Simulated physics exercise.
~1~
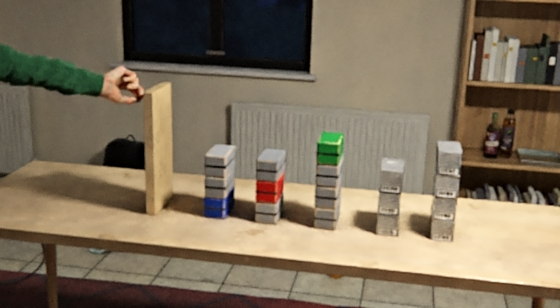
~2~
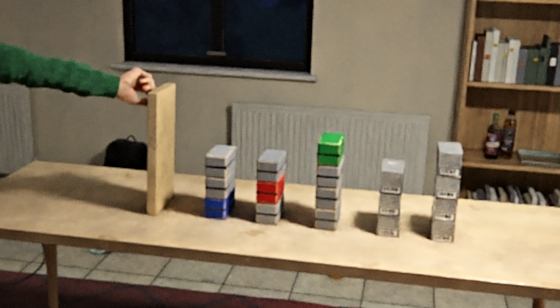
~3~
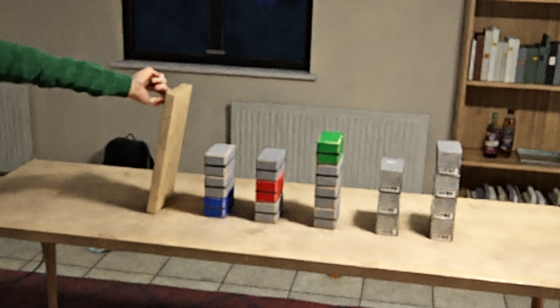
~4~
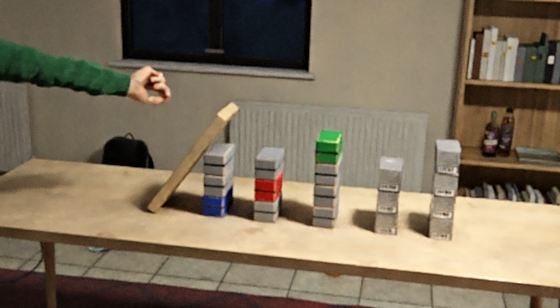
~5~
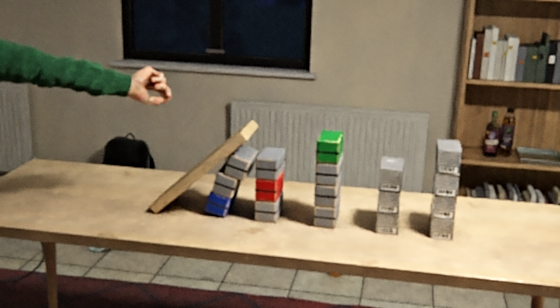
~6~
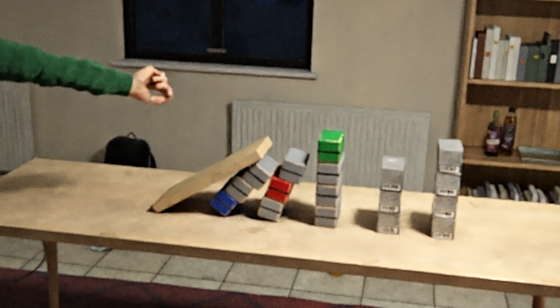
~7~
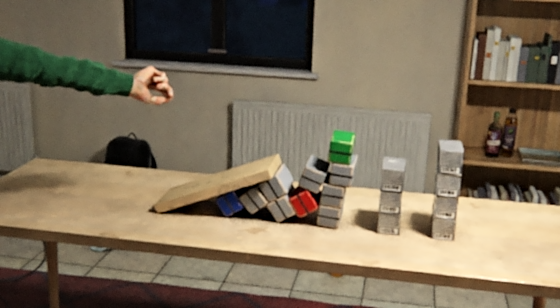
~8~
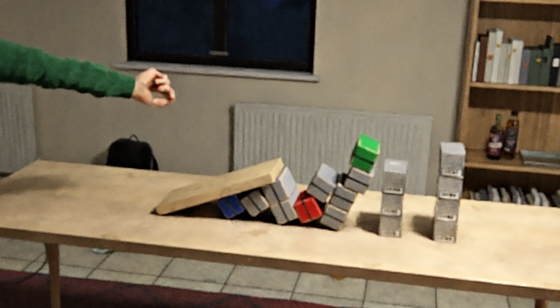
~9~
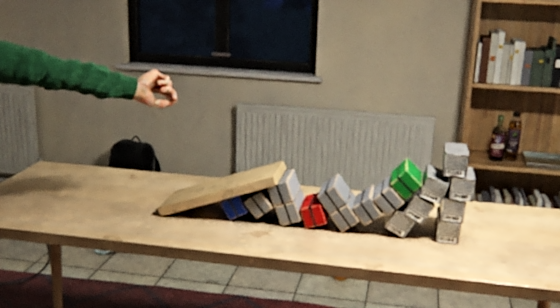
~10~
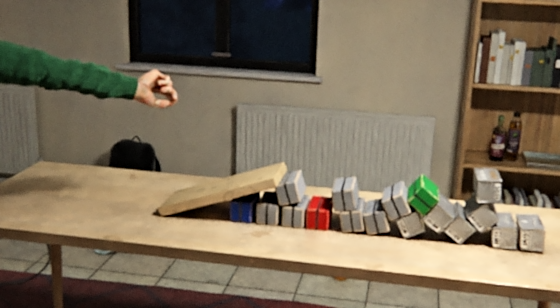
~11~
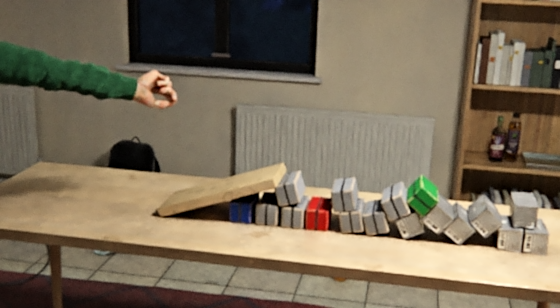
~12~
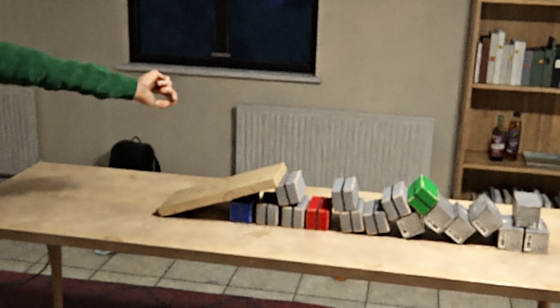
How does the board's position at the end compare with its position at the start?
At the start the board stands upright on the table. At the end it is down on its side, leaning at a low slant over the fallen blocks.
